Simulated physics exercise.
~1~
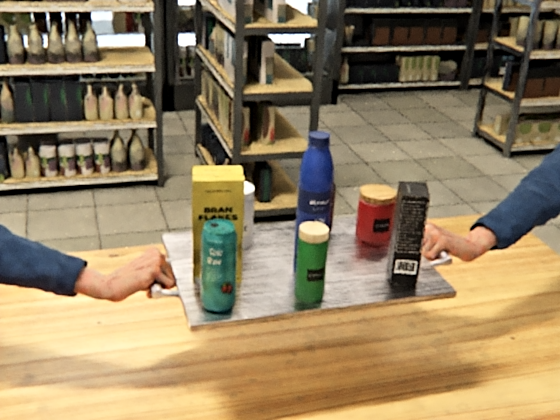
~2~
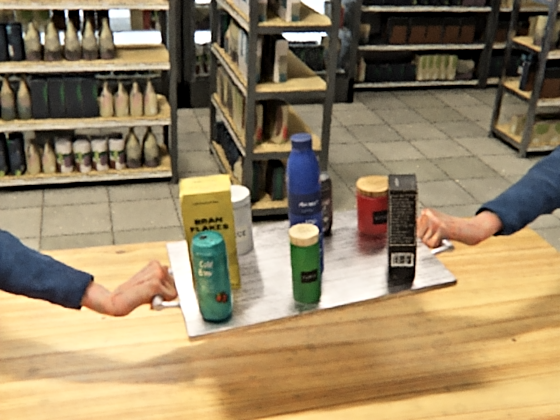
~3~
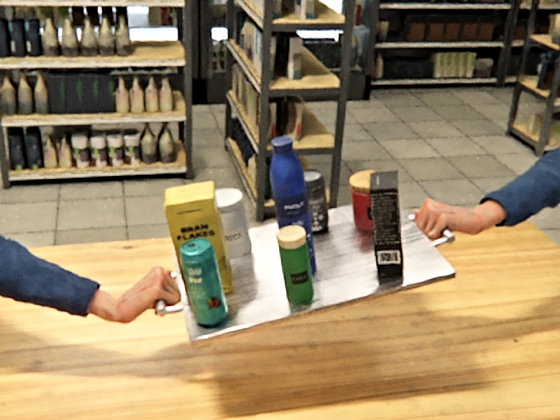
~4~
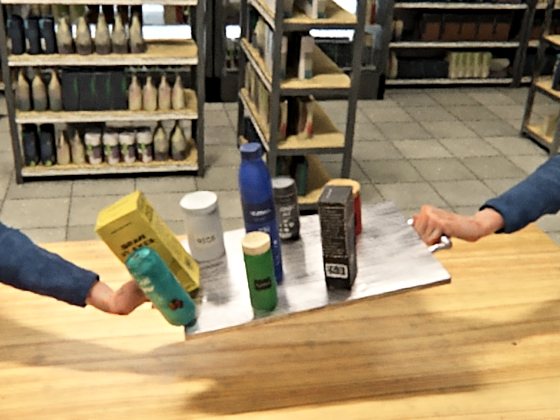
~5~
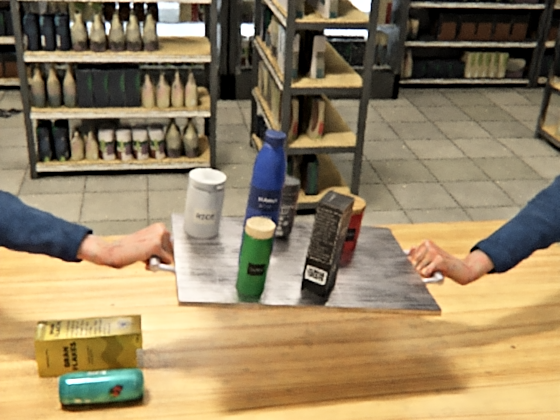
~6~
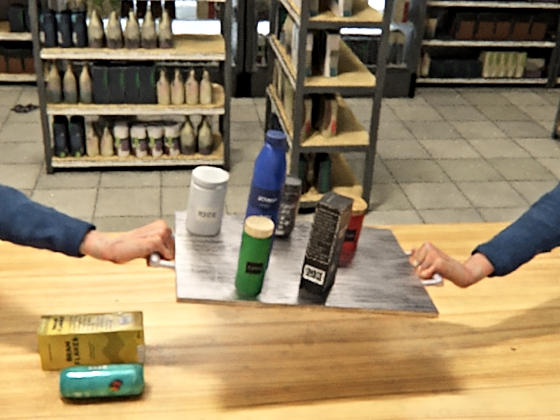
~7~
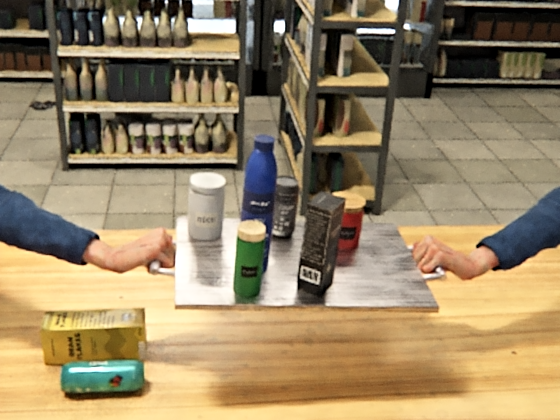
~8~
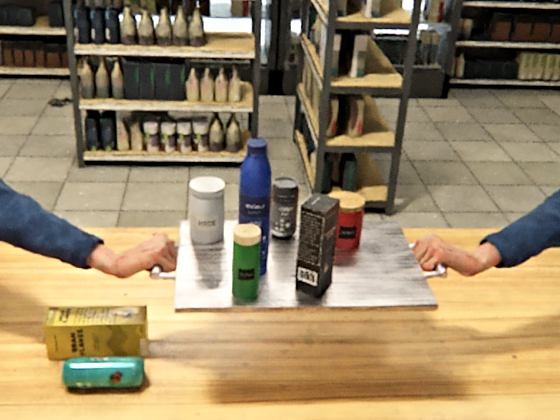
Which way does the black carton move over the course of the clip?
The black carton moves to the left along the tray and stays upright on it at the end.
